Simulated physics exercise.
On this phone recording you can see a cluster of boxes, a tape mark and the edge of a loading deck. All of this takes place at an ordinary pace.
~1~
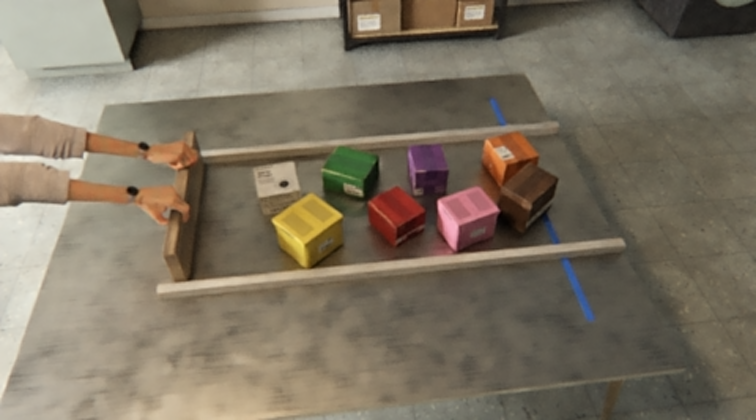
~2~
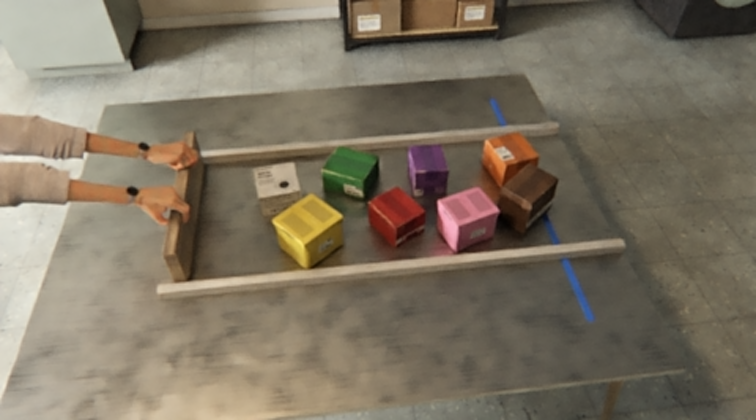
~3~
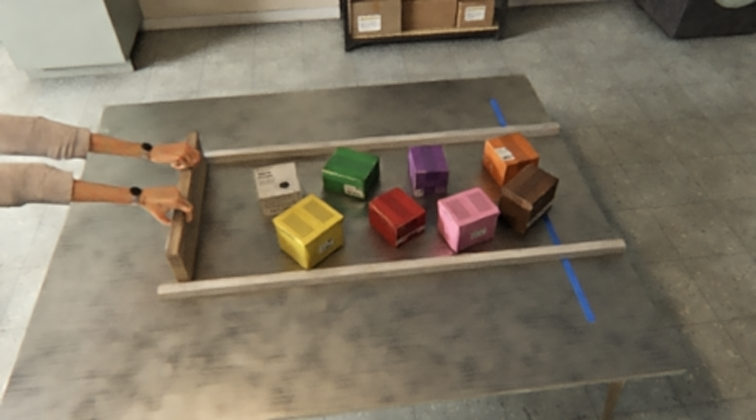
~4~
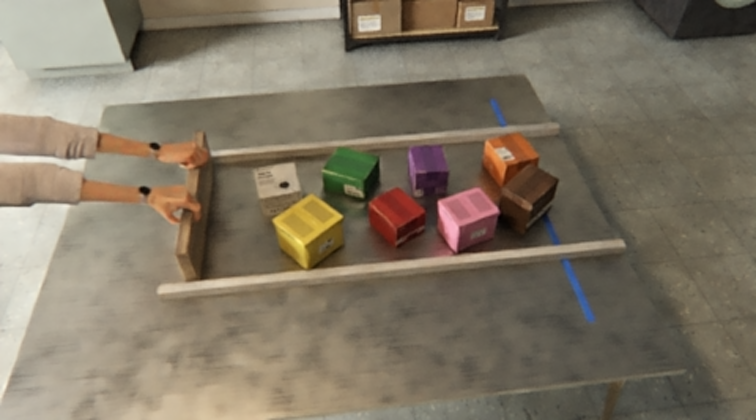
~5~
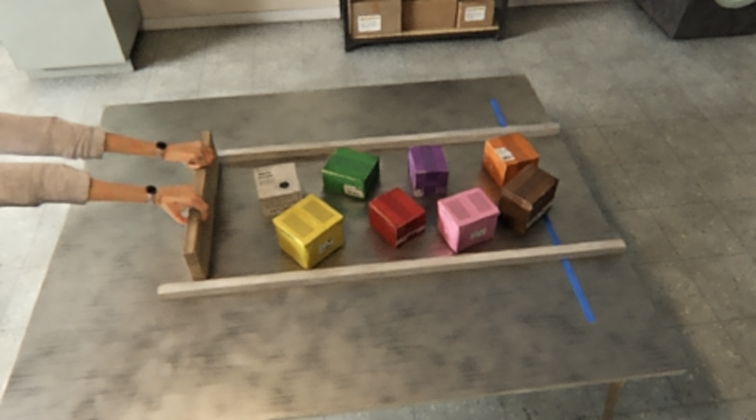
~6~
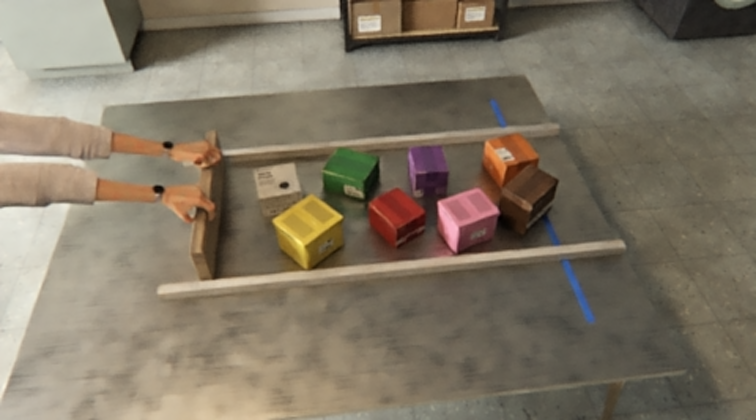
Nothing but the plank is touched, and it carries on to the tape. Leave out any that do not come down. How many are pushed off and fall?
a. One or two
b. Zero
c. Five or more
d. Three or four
The answer is c.
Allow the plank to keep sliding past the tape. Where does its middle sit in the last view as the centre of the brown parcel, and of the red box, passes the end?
The middle would be close to (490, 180) and then close to (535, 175).
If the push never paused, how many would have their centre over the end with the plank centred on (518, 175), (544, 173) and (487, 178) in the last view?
By position: 3 / 6 / 1.
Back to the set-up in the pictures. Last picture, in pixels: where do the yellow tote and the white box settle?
They end up close to (581, 219) and (549, 164).
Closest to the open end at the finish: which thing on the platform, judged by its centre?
It's the red box.
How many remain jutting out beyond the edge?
The count is 1.
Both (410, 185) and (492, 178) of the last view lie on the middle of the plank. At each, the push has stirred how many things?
Counts: 8 / 8.
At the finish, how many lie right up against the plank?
Result: 2 in all.
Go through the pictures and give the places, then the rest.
In the first picture, orange parcel (510, 159); brown parcel (527, 198); pink tote (466, 219); plank (186, 204); tape (533, 189).
In the second picture, brown parcel (527, 198); green parcel (351, 173).
In the third picture, pink tote (467, 220); white box (278, 189).
In the fourth picture, orange parcel (510, 160); red box (397, 217).
In the fifth picture, brown parcel (527, 199); purple box (428, 171).
In the sixth picture, orange parcel (510, 161); brown parcel (527, 199); pink tote (467, 221); plank (210, 202); tape (533, 190).
Soon after, none off yet; orange parcel at rest near (510, 161); brown parcel at rest near (527, 199); pink tote at rest near (467, 221).
Then, none off yet; orange parcel moved a little near (528, 157); brown parcel moved a little near (553, 202); pink tote moved about its own width near (504, 219).
Further on, none off yet; orange parcel tipped well over near (603, 183); brown parcel moved about its own width near (592, 205); pink tote moved well along near (563, 220).
By the end, the number that fall off is five or more; fallen, green parcel, purple box, pink tote, brown parcel and orange parcel.
